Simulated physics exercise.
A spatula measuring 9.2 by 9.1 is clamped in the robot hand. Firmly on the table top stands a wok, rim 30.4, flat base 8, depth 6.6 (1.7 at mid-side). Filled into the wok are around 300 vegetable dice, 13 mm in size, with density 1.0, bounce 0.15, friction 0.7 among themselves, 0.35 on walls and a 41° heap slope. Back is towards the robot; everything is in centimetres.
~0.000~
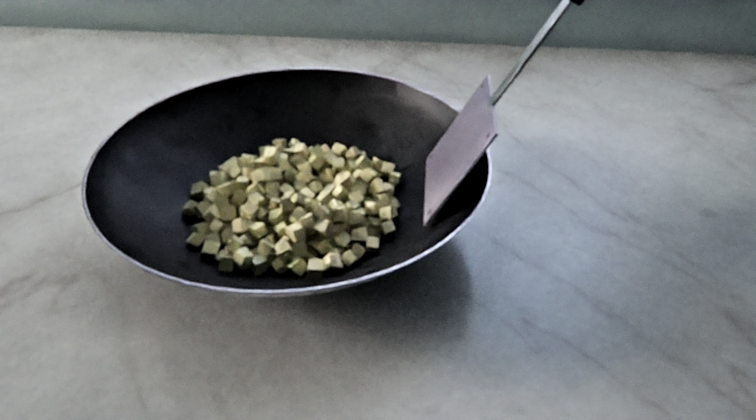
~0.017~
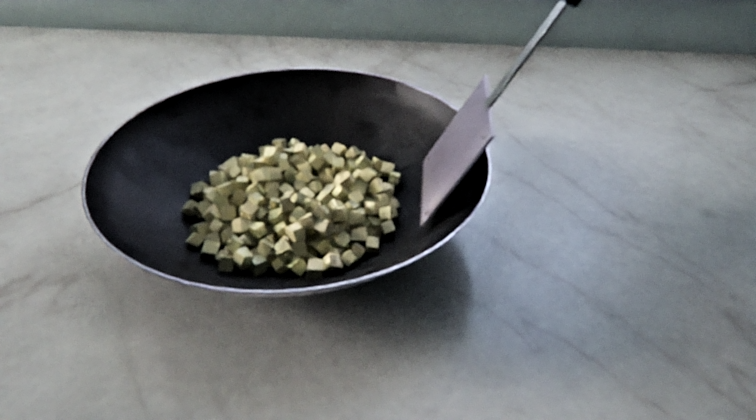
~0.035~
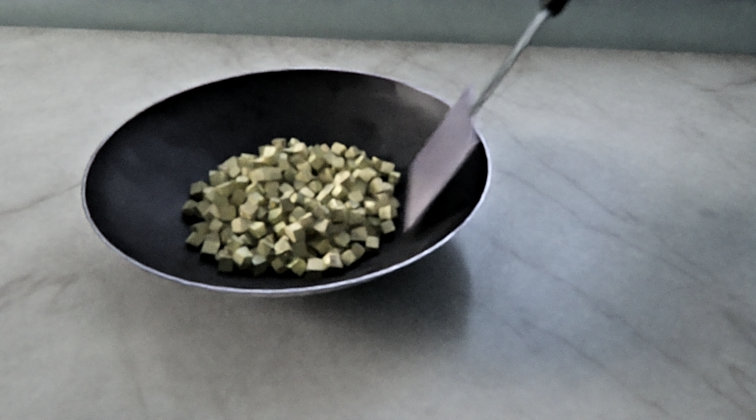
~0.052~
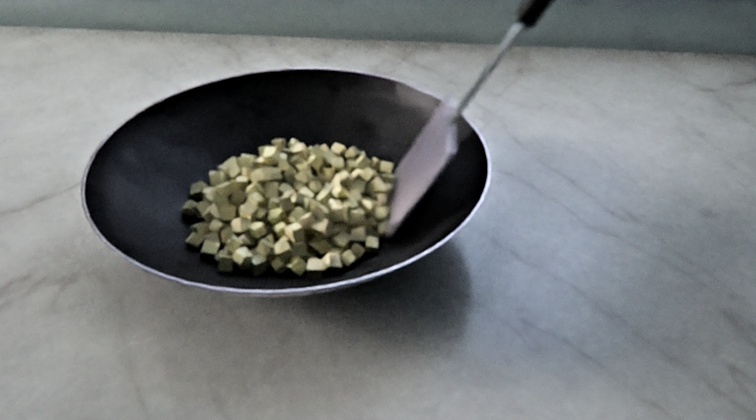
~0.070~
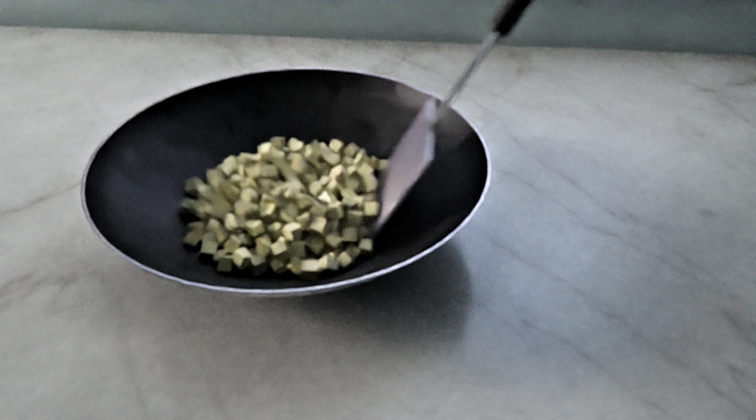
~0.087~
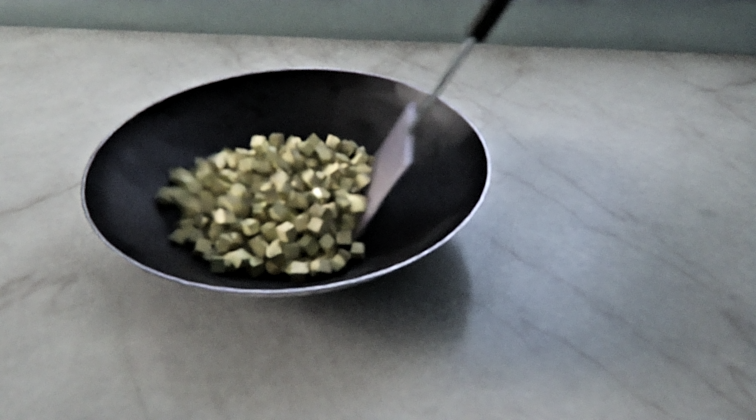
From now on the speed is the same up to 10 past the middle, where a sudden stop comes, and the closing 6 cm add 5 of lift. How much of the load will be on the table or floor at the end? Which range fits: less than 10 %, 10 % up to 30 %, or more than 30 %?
The range that fits is more than 30 %.
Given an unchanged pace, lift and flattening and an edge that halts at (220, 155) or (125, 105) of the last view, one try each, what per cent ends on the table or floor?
Respectively some 5 and 55 percent end on the table or floor.
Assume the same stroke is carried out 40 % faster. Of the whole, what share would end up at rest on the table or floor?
It would be near 50 per cent.
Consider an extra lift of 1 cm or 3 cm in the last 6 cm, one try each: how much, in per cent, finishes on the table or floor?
Roughly 50 per cent, then 45 per cent.
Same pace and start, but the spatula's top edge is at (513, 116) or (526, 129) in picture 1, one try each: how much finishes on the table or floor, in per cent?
First try around 40 percent, second around 30 percent.
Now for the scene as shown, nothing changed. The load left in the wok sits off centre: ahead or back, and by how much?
It sits near 4.5 centimetres ahead of centre.
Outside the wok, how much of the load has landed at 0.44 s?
Around 25 percent.
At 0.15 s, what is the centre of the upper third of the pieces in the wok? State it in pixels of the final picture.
Roughly at pixel (208, 175).
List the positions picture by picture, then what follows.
In the first frame, spatula top edge at (493, 101), sloping 62°; upper third of the load around (298, 191), from x 190 to 395, top at y 145; 301 in the wok.
In the second frame, spatula top edge at (489, 103), sloping 62°; upper third of the load around (298, 191), from x 190 to 395, top at y 145.
In the third frame, spatula top edge at (473, 111), sloping 62°; upper third of the load around (298, 191), from x 190 to 395, top at y 145.
In the fourth frame, spatula top edge at (452, 120), sloping 62°; upper third of the load around (298, 191), from x 190 to 390, top at y 145.
In the fifth frame, spatula top edge at (431, 127), sloping 62°; upper third of the load around (292, 188), from x 190 to 385, top at y 145.
In the sixth frame, spatula top edge at (410, 131), sloping 62°; upper third of the load around (279, 184), from x 165 to 385, top at y 140; 301 in the wok.
After 0.15 s, sloping 62°, highest piece 6 above the table; 301 in the wok.
After 0.21 s, sloping 62°, highest piece 9 above the table; 296 in the wok, 5 on the blade or in flight.
After 0.44 s, sloping 62°, highest piece 17 above the table; 182 in the wok, 73 on the table or floor, 46 on the blade or in flight.
After 1.49 s, sloping 62°, highest piece 8 above the table; 182 in the wok, 119 on the table or floor.
At rest, 182 in the wok, 119 on the table or floor. That is 40 % on the table or floor.
